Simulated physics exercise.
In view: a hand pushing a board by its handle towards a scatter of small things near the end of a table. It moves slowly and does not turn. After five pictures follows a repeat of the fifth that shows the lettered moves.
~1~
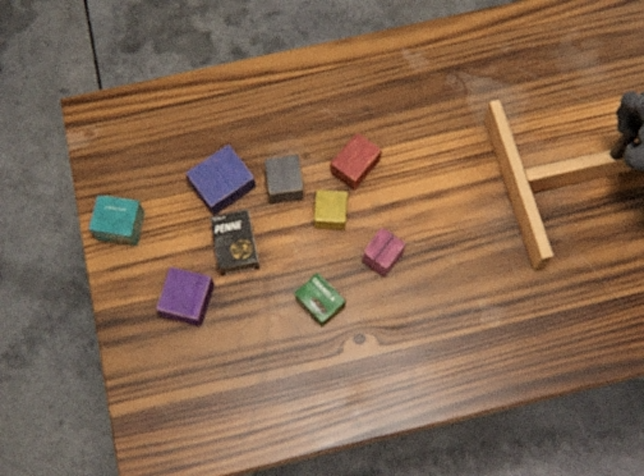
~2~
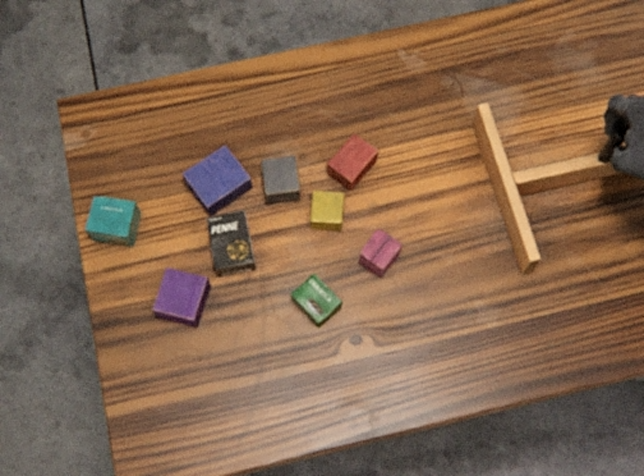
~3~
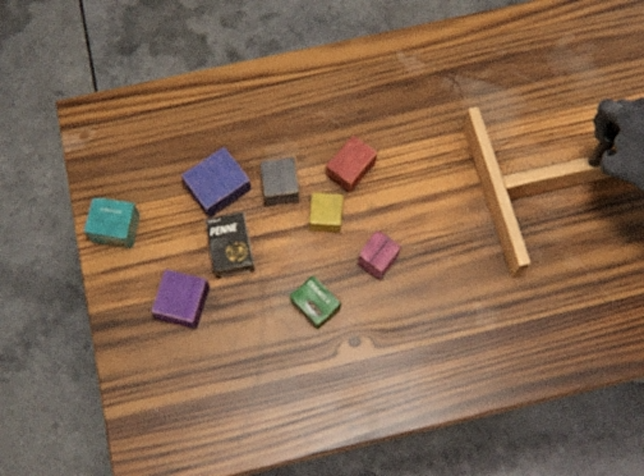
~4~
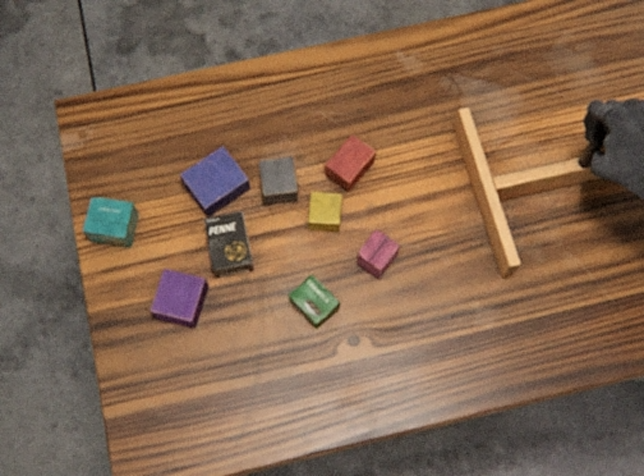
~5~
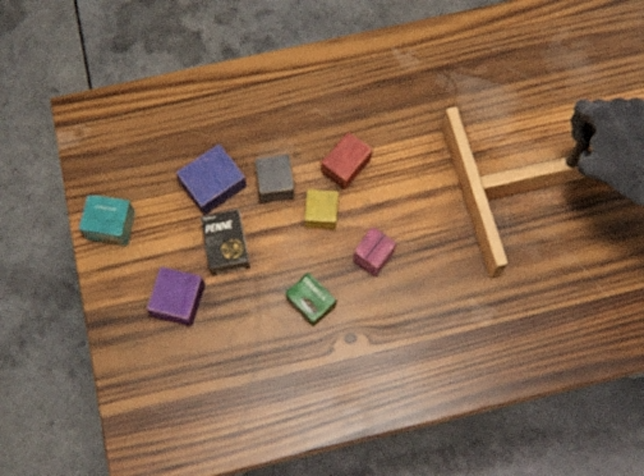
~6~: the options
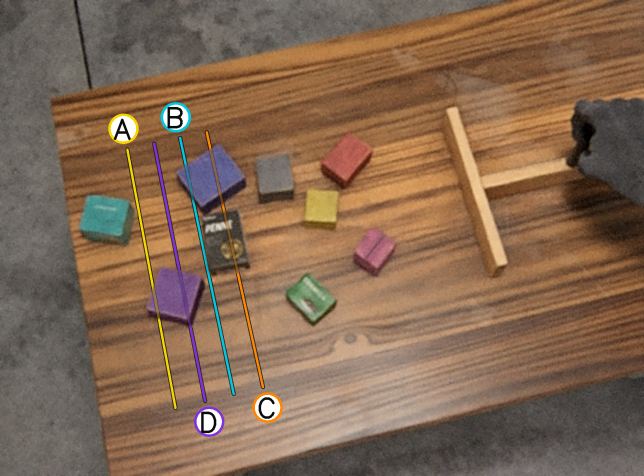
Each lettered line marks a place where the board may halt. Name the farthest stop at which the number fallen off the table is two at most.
A is the last line within the limit.
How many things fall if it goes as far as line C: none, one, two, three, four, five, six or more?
In all, none.
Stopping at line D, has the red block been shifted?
Yes.
On the marked copy, A at (150, 272); B at (206, 260); C at (233, 253); D at (178, 266).
With A. Early on, board (360, 210); red block (312, 171); grey block (269, 181).
Further on, board (243, 237); blue block (138, 180); purple block (170, 306).
At the end, board (148, 258); turquoise packet over the edge; purple block (96, 327); one fallen.
As for the rest, B is within the limit but short; C is within the limit but short; D is within the limit but short.
